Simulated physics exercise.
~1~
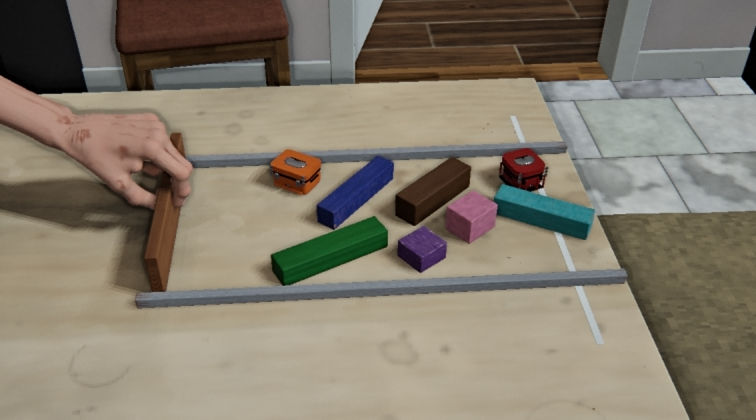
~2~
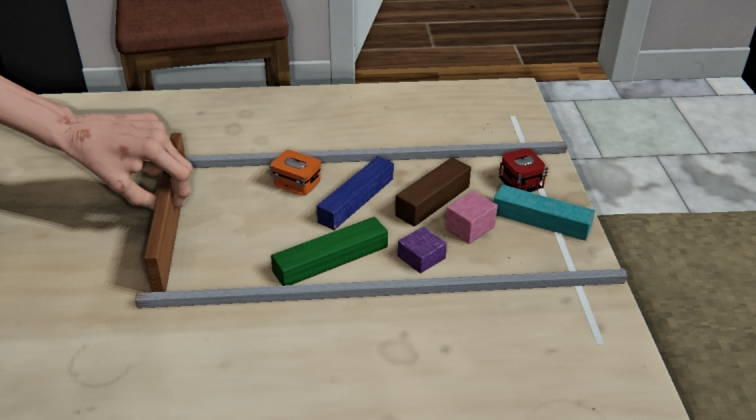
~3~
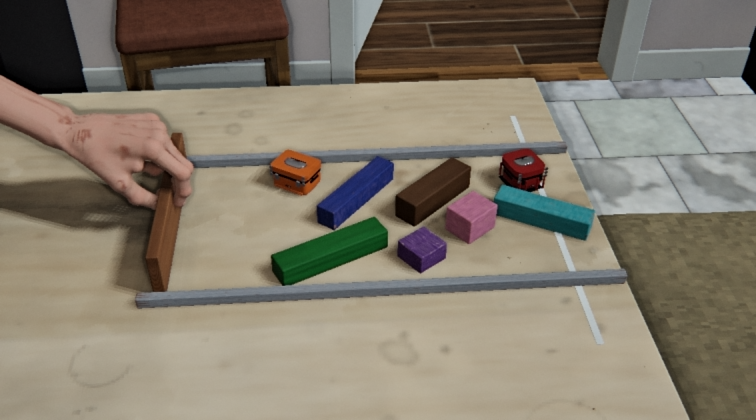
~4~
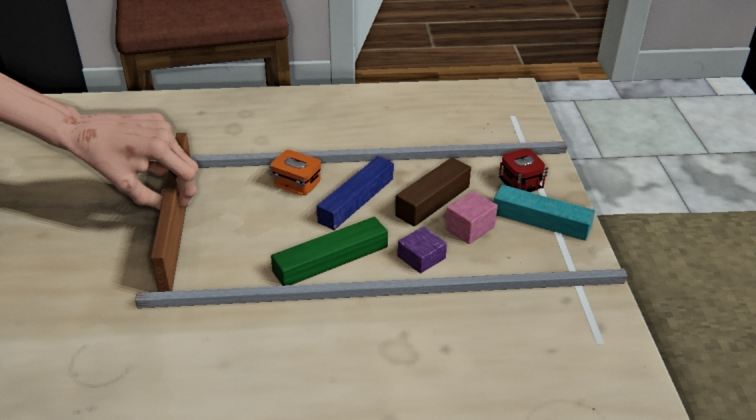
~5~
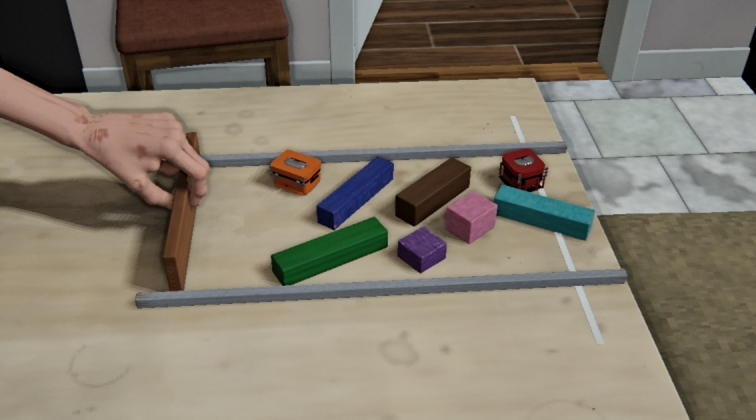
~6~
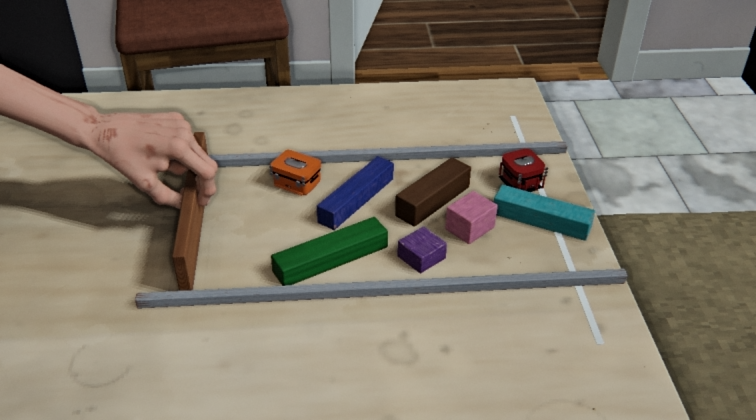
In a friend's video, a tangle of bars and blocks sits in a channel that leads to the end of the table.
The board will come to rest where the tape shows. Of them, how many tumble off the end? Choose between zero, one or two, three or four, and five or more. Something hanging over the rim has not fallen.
The count is five or more.
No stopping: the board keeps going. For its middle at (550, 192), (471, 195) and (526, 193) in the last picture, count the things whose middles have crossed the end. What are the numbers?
5; 0; 3.
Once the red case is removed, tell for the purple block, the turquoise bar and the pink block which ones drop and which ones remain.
Taking them one by one, the purple block drops away, the turquoise bar drops away and the pink block drops away.
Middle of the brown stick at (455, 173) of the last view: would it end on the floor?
Lab note: Started there, it ends up below.
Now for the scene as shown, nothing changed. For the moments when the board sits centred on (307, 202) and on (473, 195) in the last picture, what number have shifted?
Tally: First 2; then 8.
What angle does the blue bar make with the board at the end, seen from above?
Angle: Roughly 30 degrees.
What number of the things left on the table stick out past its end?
The tally is 3.
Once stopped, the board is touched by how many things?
The count in contact is 3.
Early on, none off yet; turquoise bar at rest near (543, 212); red case at rest near (522, 172); pink block moving near (475, 216).
Finally, the number that fall off is five or more; lost, purple block, brown stick, pink block, red case and turquoise bar.
